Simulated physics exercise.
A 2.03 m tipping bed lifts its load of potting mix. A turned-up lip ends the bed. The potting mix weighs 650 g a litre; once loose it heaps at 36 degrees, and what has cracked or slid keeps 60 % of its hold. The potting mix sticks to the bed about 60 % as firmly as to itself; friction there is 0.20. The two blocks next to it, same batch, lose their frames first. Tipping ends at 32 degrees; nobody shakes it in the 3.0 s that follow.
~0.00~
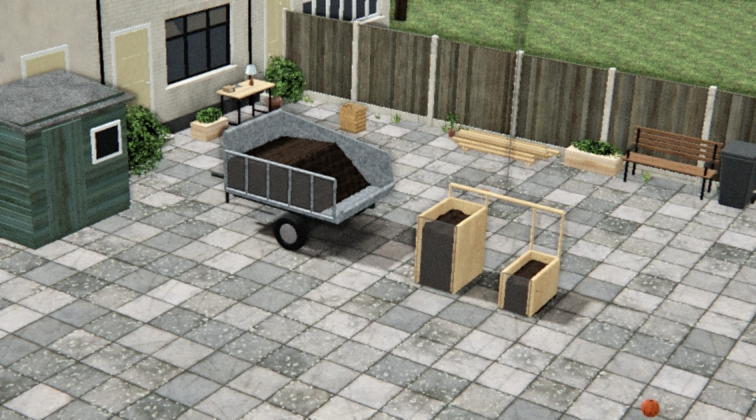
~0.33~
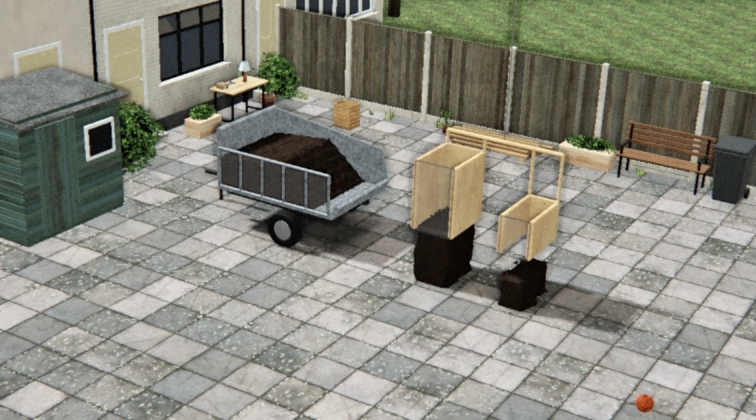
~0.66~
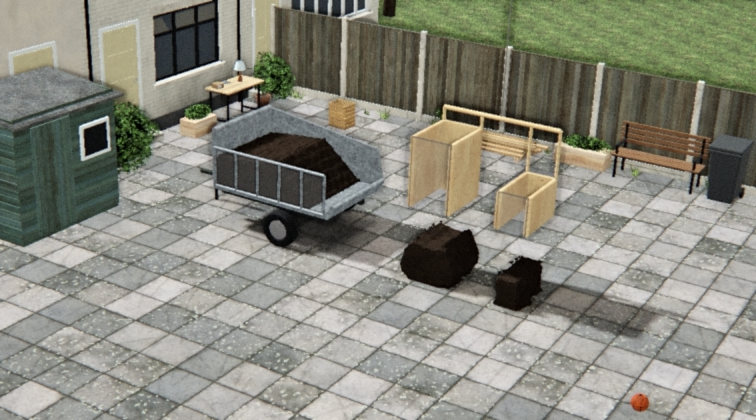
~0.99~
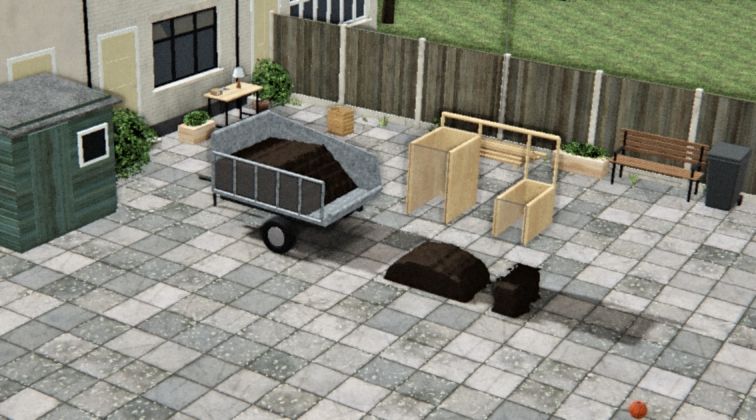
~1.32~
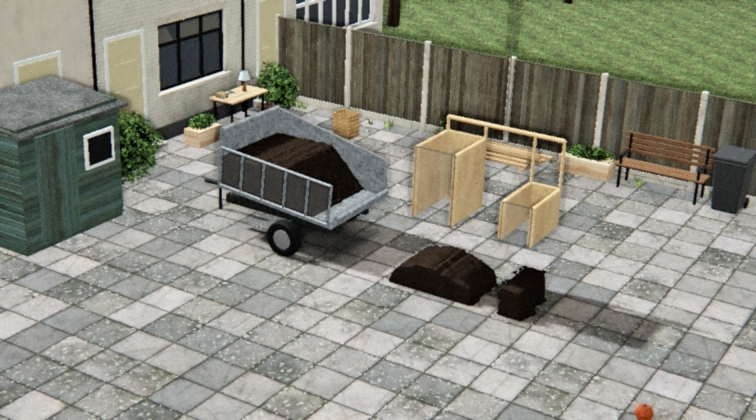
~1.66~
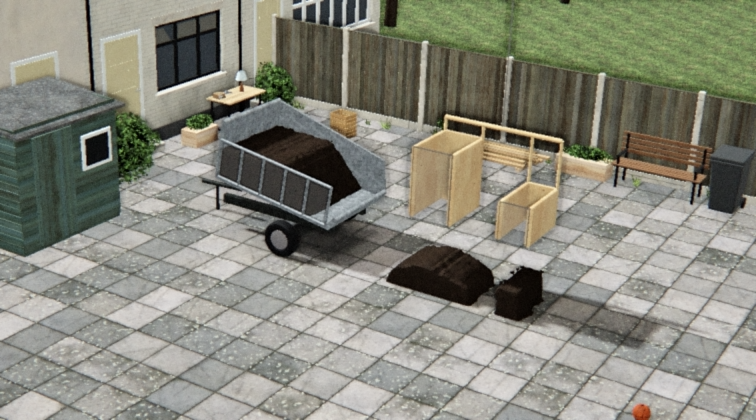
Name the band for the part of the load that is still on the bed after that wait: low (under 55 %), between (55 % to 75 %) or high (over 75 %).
The band is between (55 % to 75 %).
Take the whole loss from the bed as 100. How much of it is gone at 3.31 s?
Some 0 per cent.
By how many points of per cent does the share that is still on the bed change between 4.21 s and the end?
Near 12 %.
By 2.42 s, the tilt is 19 degrees and 100 % is on the bed.
By 3.31 s, the tilt is 30 degrees and 100 % is on the bed.
By 4.21 s, the tilt is 32 degrees and 72 % is on the bed.
By 5.11 s, the tilt is 32 degrees and 61 % is on the bed.
By 6.60 s, at the end, the tilt is 32 degrees and 61 % is on the bed.
